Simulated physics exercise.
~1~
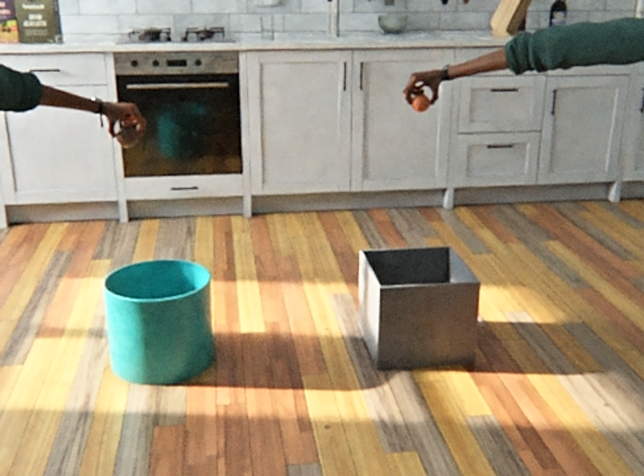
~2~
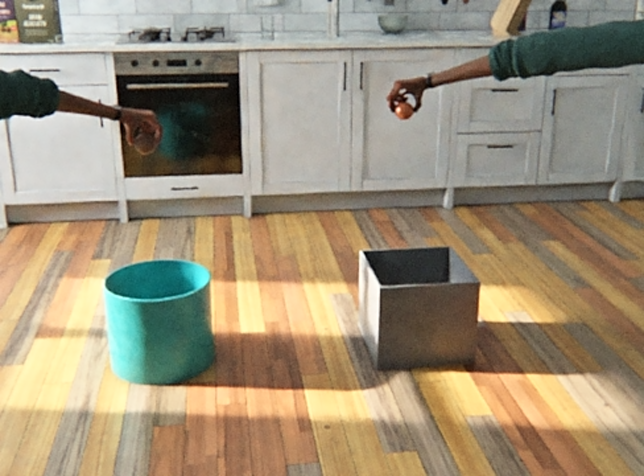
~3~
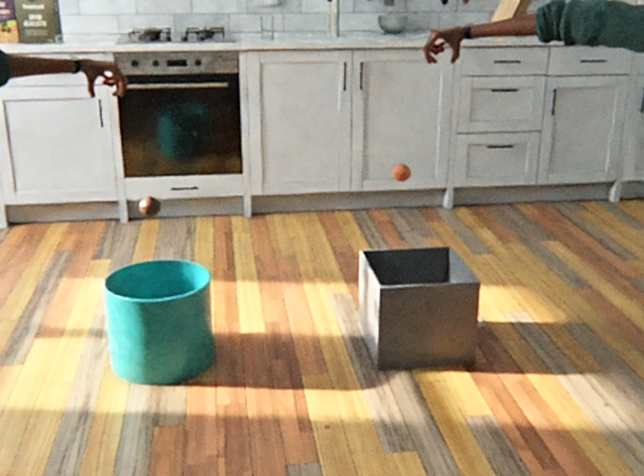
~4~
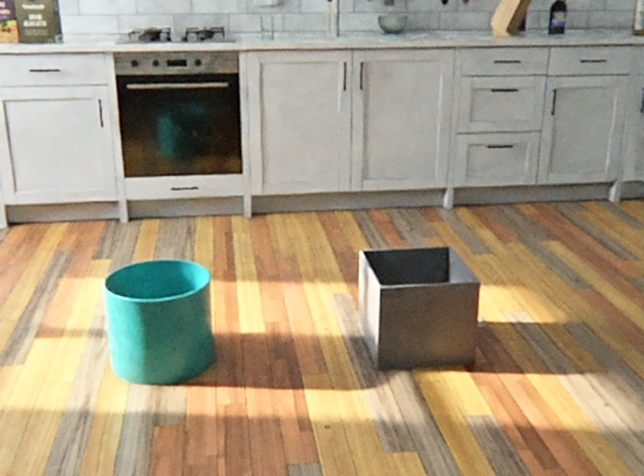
Two hands release a tomato and an onion, which drop into the containers below.
